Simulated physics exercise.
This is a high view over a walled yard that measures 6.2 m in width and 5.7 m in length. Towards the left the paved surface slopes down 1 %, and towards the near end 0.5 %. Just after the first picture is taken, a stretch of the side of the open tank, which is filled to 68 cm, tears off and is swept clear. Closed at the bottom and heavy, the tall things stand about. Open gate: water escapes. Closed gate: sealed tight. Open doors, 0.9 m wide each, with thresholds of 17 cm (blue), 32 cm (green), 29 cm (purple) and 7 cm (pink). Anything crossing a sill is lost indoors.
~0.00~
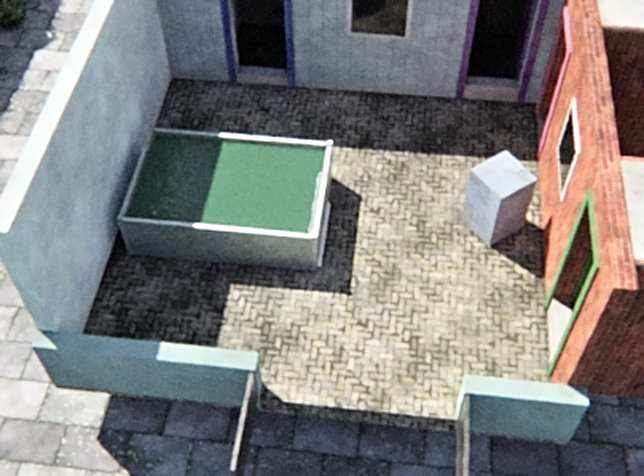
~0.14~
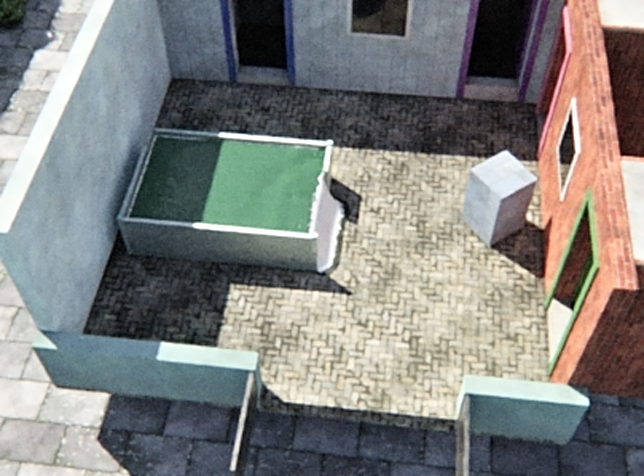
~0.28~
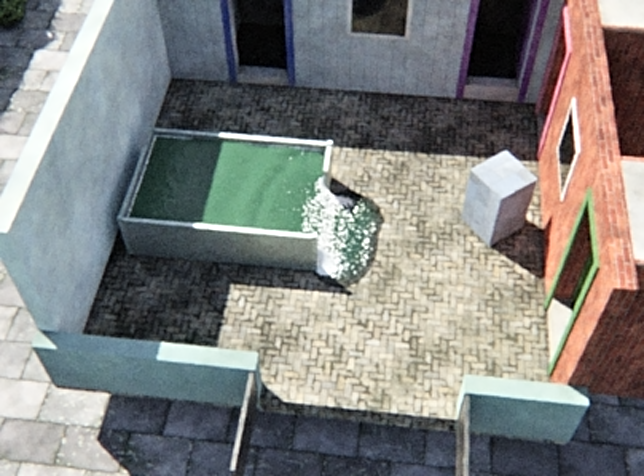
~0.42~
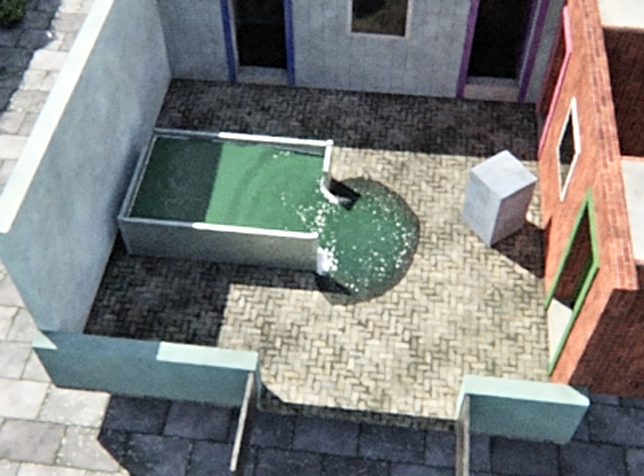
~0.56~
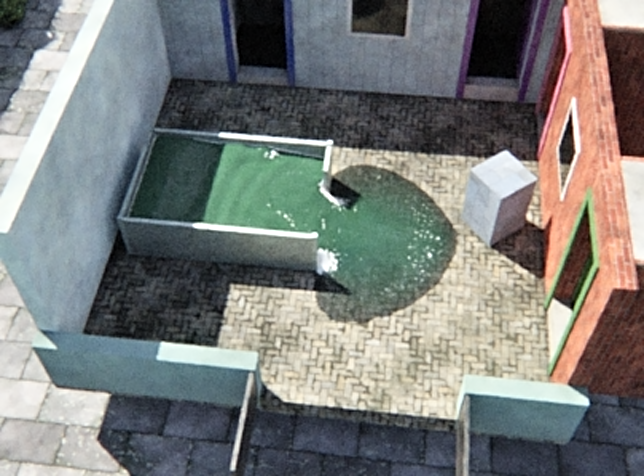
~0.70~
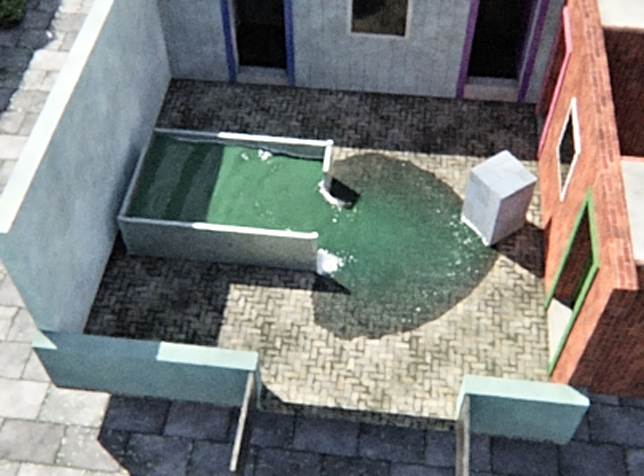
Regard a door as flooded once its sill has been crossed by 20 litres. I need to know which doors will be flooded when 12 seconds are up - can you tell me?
Blue door: Within the limit; green door: Within the limit; purple door: Within the limit; pink door: Past the limit.
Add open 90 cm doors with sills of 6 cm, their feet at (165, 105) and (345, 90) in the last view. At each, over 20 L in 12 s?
Taking them in order, the first is too much and the second fine.
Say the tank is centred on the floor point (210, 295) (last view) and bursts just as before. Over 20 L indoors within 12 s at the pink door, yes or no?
After that, the pink door ends up inside the limit.
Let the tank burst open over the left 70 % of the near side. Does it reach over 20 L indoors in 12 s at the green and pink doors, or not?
Compared with the limit, green is lower and pink is lower.
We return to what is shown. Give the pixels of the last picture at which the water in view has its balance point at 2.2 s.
The water's centre sits at about (333, 238).
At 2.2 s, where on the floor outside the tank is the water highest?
Roughly pixel (543, 398).
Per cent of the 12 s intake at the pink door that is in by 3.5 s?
That works out near 35%.
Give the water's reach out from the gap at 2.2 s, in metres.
It's close to 4.4 metres.
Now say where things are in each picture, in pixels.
The first frame shows still water, 68 cm deep, in the open tank at (229, 183).
In the second frame, the front is at (339, 203), 0.7 m from the gap at (319, 223); 0.3 m2 of floor is under water; 68 cm left at the back of the open tank.
In the third frame, the front is at (374, 209), 1.0 m from the gap at (319, 226); 1.1 m2 of floor is under water; 68 cm left at the back of the open tank.
In the fourth frame, water pours out at (319, 227) and has run 1.4 m, to (413, 221); typically 8 cm deep outside, 68 cm at the open tank's back.
In the fifth frame, water pours out at (319, 227) and has run 1.9 m, to (449, 231); typically 6 cm deep outside, 68 cm at the open tank's back.
In the sixth frame, the front is at (490, 257), 2.5 m from the gap at (319, 227); 5.3 m2 of floor is under water; 68 cm left at the back of the open tank.
After 1.4 s water covers 35 % of the floor and is deepest (38 cm) near (325, 242); blue door not reached, green door 19 cm at the sill, 0 L in, purple door not reached, pink door not reached.
After 2.2 s water covers 40 % of the floor and is deepest (46 cm) near (543, 398); blue door not reached, green door 26 cm at the sill, 0 L in, purple door not reached, pink door 13 cm at the sill, 3 L in.
After 3.5 s water covers 45 % of the floor and is deepest (32 cm) near (530, 409); blue door not reached, green door 25 cm at the sill, 1 L in, purple door 18 cm at the sill, 0 L in, pink door 15 cm at the sill, 40 L in.
After 7.0 s water covers 95 % of the floor and is deepest (14 cm) near (500, 393); blue door 2 cm at the sill, 0 L in, green door 13 cm at the sill, 1 L in, purple door 9 cm at the sill, 0 L in, pink door 10 cm at the sill, 115 L in.
After 12.0 s water covers 100 % of the floor and is deepest (12 cm) near (146, 155); blue door 11 cm at the sill, 0 L in, green door 5 cm at the sill, 1 L in, purple door 4 cm at the sill, 0 L in, pink door 4 cm at the sill, 121 L in.
